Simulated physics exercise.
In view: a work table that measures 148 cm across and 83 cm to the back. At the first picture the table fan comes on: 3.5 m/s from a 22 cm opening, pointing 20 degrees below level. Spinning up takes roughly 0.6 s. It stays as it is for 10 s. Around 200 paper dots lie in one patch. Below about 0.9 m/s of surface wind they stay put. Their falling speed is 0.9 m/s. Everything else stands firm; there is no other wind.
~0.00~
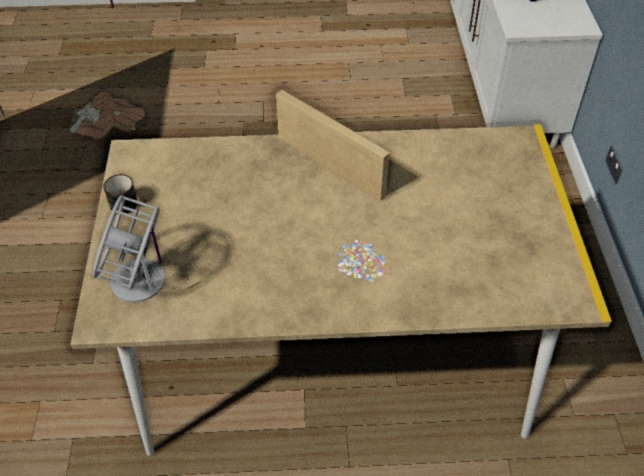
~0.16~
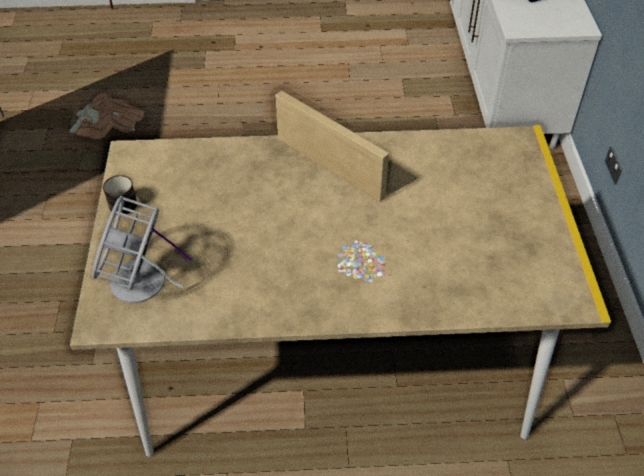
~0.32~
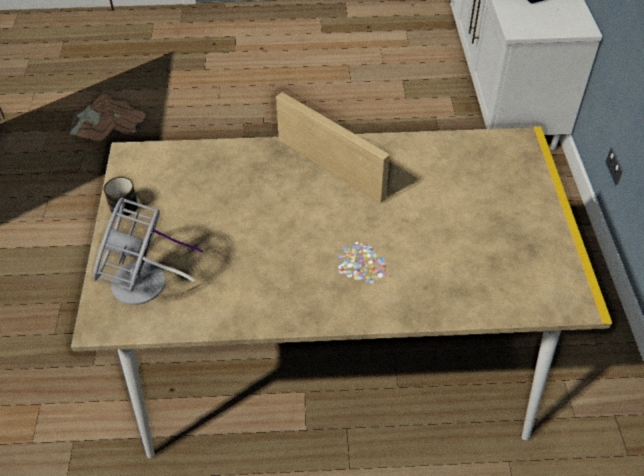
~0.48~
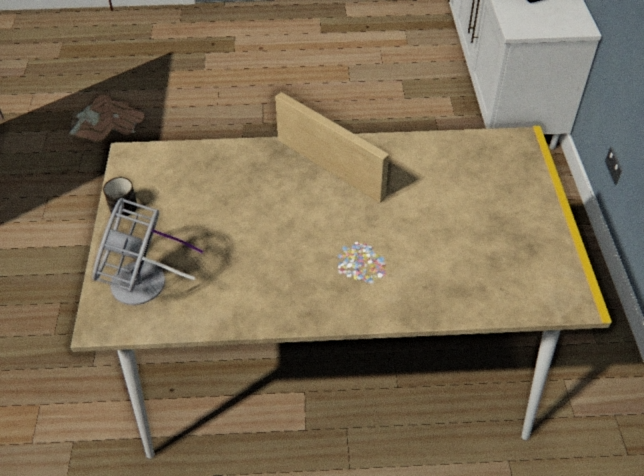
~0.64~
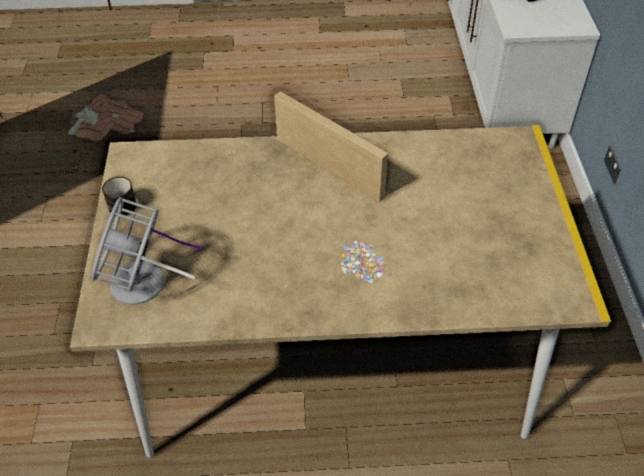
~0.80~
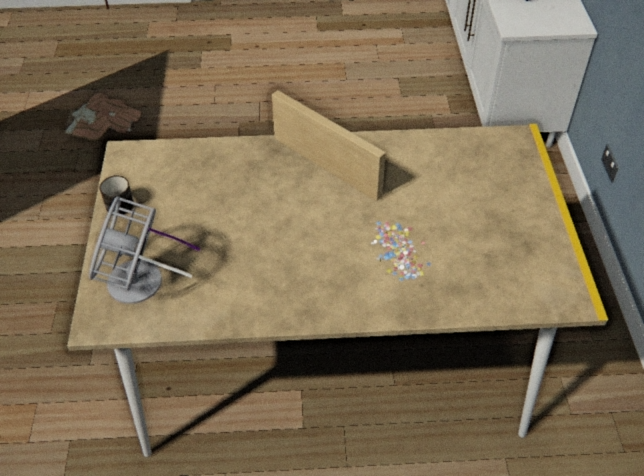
The paper dots lay still in a patch on the table while the small fan at the left came on, then a few shifted, and the whole patch slid a short way right, spreading out.
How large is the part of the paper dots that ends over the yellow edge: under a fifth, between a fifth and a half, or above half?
Of the paper dots, over half end over the yellow edge.
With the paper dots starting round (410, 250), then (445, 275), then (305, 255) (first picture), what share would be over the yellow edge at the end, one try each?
In turn about 100 %, 100 %, 90 %.
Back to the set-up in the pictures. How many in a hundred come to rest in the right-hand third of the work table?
Near 0 %.
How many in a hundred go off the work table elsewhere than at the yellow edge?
Near 0 %.
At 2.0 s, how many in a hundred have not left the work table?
About 10 %.
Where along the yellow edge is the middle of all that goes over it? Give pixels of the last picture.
At about (568, 211).
After 2.0 s, 90 % are over the yellow edge; 88 % have settled or left.
After 3.2 s, 98 % are over the yellow edge; 98 % have settled or left.
After 5.5 s, 100 % are over the yellow edge; 100 % have settled or left.
After 10.0 s, at the end, 100 % are over the yellow edge.
